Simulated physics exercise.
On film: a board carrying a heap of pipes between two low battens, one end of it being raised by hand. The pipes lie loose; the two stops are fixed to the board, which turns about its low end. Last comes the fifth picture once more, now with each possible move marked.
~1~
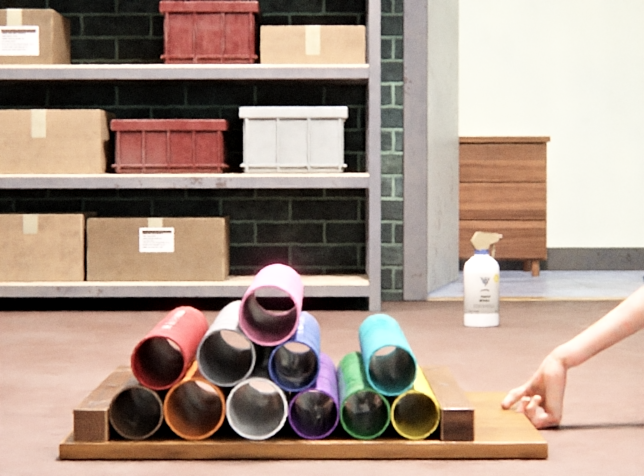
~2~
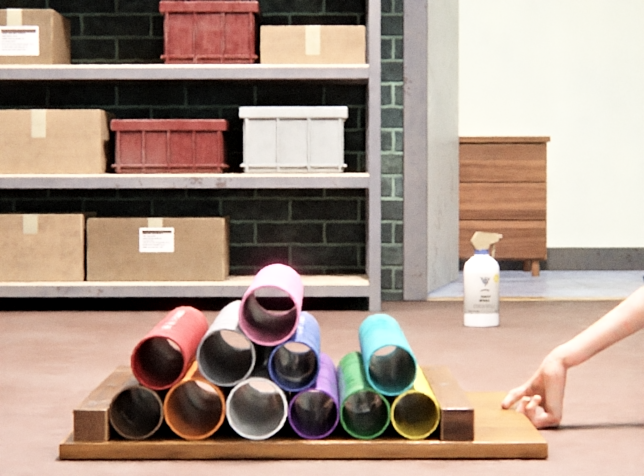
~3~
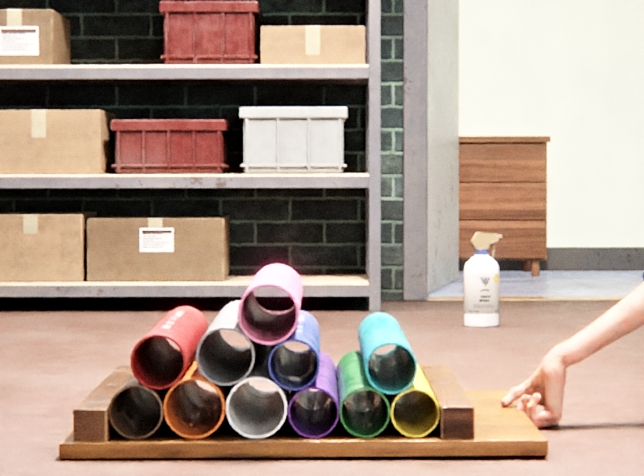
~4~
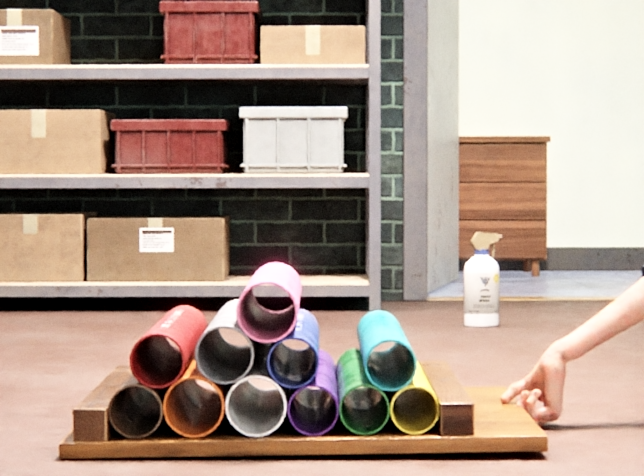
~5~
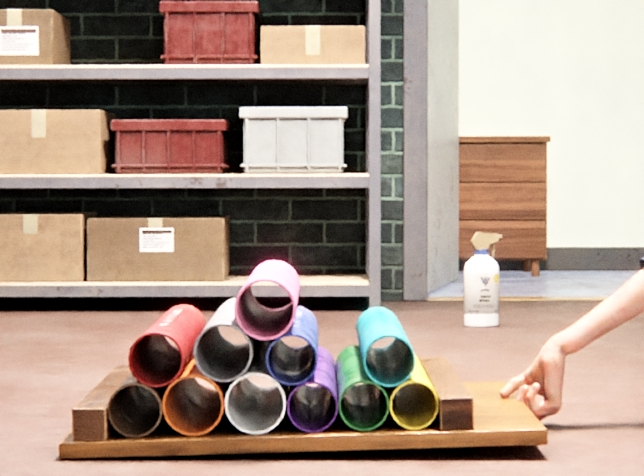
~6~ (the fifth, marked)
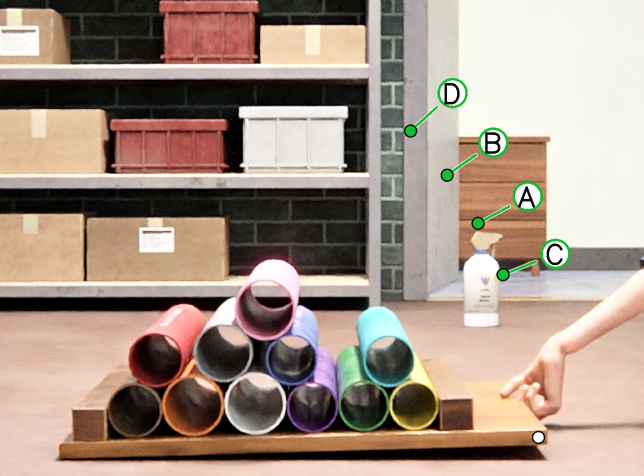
A hand at the right end of a wooden board stays almost still at first, fingers bent against its edge, while colourful pipes sit stacked between two low battens. Then the hand lifts that end very slightly, tilting the board a little, and the pipes barely shift within their heap.
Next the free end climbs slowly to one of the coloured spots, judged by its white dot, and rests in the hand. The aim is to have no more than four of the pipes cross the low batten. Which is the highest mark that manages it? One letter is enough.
The highest mark that will do is A.
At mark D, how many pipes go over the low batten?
At D the number is five.
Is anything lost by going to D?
Yes.
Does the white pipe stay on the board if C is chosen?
The white pipe: Yes.
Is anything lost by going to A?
At A: Yes.
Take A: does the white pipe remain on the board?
The white pipe: Yes.
On the marked copy, A at (478, 223); B at (447, 175); C at (503, 275); D at (411, 131); the white dot at (538, 438).
With A. Early on, board at 17°.
Further on, board at 28°.
At the end, board at 28°, three over the low batten (red, grey, pink).
As for the rest, B five over the low batten; C none over the low batten; D five over the low batten.
